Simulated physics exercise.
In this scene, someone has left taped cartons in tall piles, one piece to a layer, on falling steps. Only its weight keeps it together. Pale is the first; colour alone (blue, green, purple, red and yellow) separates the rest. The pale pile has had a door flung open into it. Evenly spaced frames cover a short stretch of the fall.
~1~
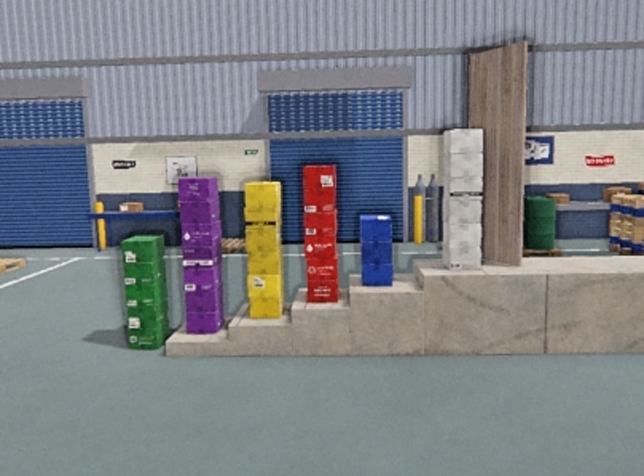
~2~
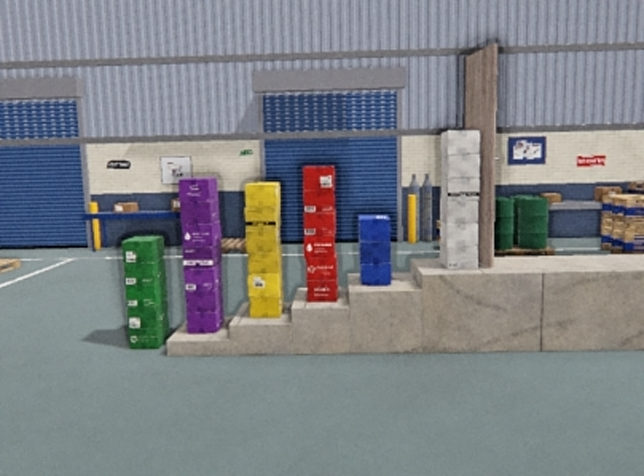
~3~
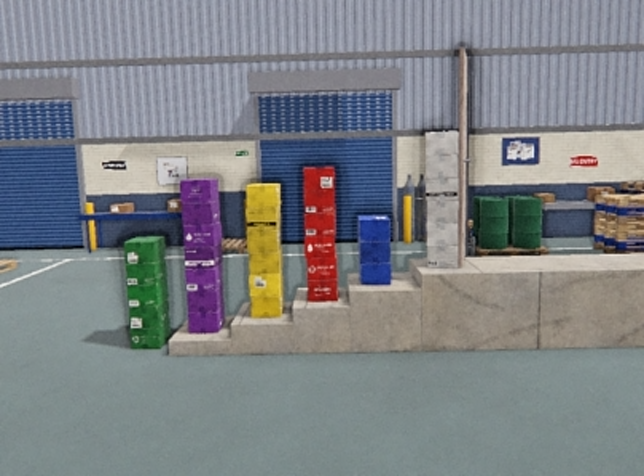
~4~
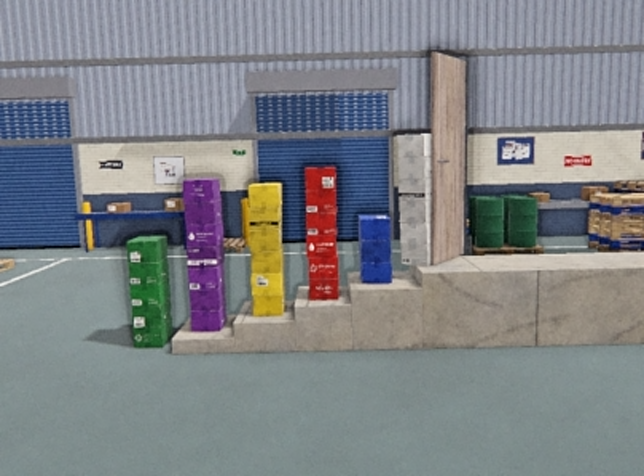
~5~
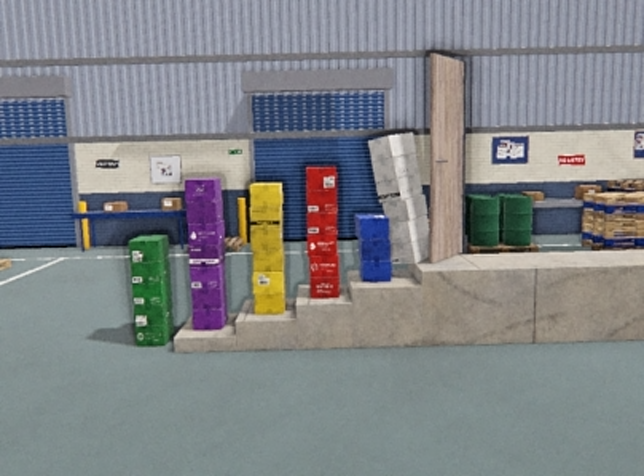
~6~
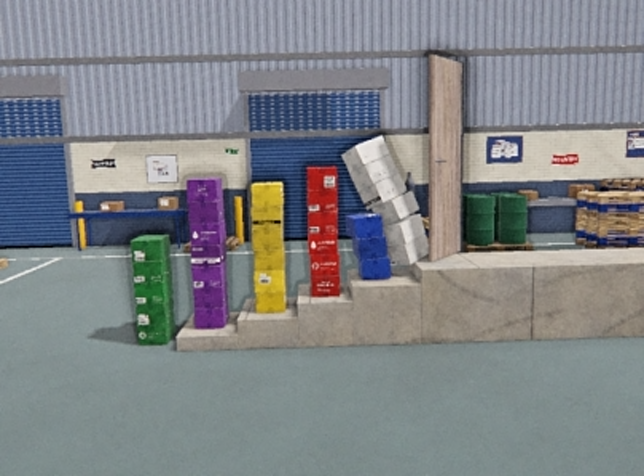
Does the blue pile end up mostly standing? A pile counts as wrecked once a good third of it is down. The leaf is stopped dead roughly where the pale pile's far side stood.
Yes.
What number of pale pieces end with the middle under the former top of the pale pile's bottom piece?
Counting them up gives 4.
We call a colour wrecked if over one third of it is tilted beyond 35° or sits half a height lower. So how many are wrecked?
It adds up to 0.
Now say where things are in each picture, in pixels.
In the first picture (pixels give the middle of a visible side; the camera moves round a little), door edge (525, 89) swinging in; top blue carton (376, 231); top red carton (319, 178); none of the others has stirred.
The second picture shows door edge (495, 90) swinging in; top blue carton (375, 230).
The third picture shows door edge (462, 94) past square; top blue carton (375, 231).
The fourth picture shows door edge (433, 97) past square; top blue carton (376, 230).
The fifth picture shows door edge (432, 97) past square, top of the pale pile leaning a little; top blue carton (375, 229) a little from its place; one has shifted.
The sixth picture shows door edge (431, 98) past square, top of the pale pile leaning clearly; top blue carton (369, 227) tilted barely; top purple carton (202, 191); steepest lean, the carton at (373, 249); movement in 3 of them.
Shortly afterwards, 2 of the pale pile down; none of the 3 blue cartons down (0 of 27 in all colours); top blue carton tilted a little.
Next, 3 of the pale pile down; none of the 3 blue cartons down (0 of 27 in all colours); top blue carton tilted a little; top red carton a little from its place.
Some moments later, 3 of the pale pile down; none of the 3 blue cartons down (0 of 27 in all colours); top blue carton tilted a little; top red carton a little from its place.
In the end, 3 of the pale pile down; none of the 3 blue cartons down (0 of 27 in all colours); top blue carton tilted a little; top red carton a little from its place. From the last view, middles, top blue carton near (356, 226), top red carton near (319, 178).
